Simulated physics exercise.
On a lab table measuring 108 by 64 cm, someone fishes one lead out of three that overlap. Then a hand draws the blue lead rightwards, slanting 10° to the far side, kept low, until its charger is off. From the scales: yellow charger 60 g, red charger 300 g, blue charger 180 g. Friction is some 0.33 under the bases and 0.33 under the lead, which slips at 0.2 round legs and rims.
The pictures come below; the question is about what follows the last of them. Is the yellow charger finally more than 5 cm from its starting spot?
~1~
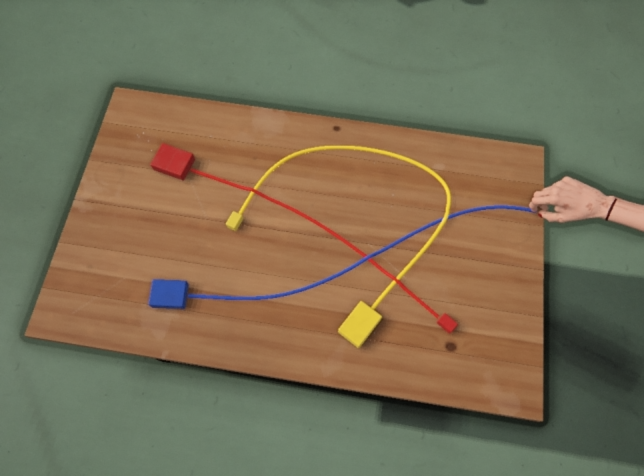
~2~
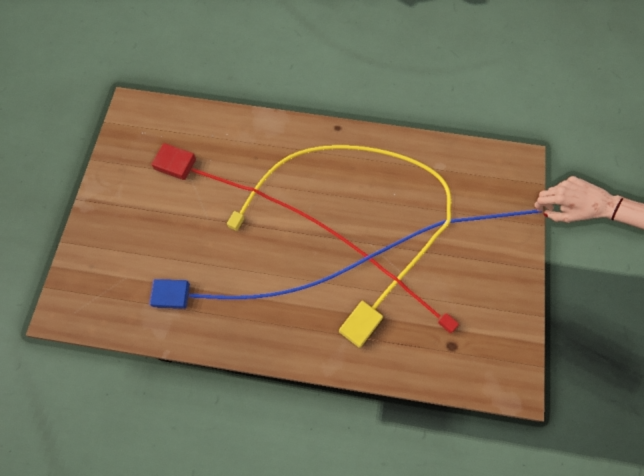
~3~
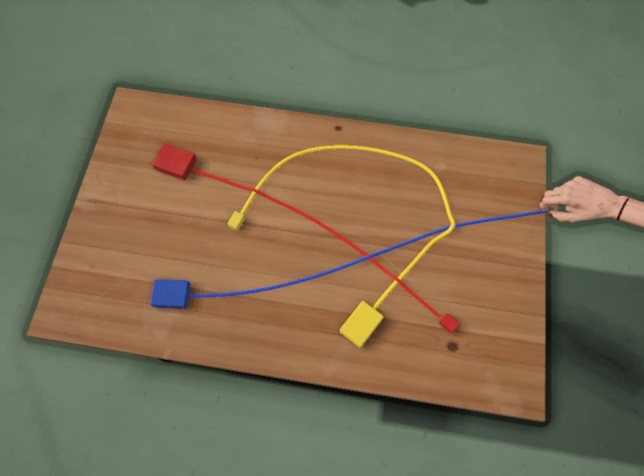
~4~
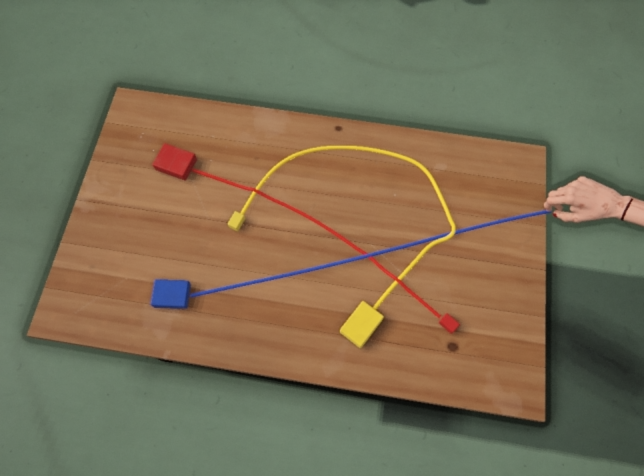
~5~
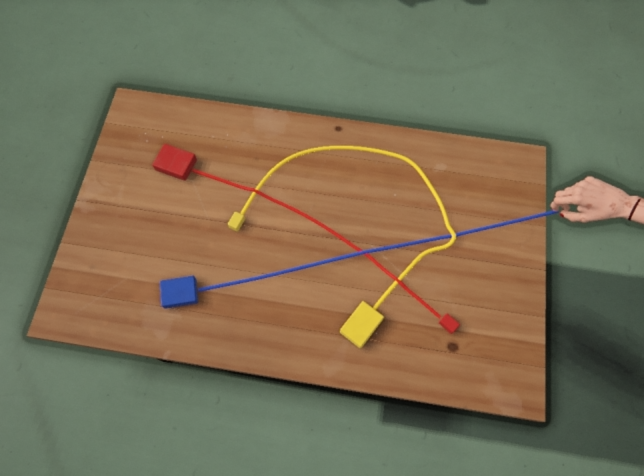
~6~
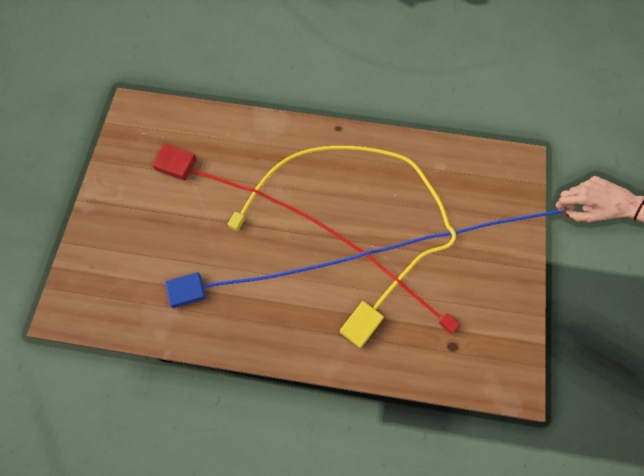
Yes.
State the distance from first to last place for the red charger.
The red charger ends roughly 2 cm from its start.
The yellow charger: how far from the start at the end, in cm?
The yellow charger ends 25 cm from where it began.
Next, the blue lead's tail end at (326, 264); blue charger 30 cm off its start.
Then, the blue lead's tail end at (450, 248); blue charger 58 cm off its start, red plug 11 cm off its start.
After that, the blue lead has left the top; yellow charger 21 cm off its start at (440, 266), blue charger 88 cm off its start at (556, 228), yellow plug 14 cm off its start at (299, 213).
Later, the blue lead has left the top; yellow charger 27 cm off its start, blue charger over the edge, yellow plug 33 cm off its start.
At the end, the blue lead has left the top; yellow charger 27 cm off its start at (466, 259), blue charger over the edge, yellow plug 33 cm off its start at (382, 212), red plug 26 cm off its start at (470, 213).
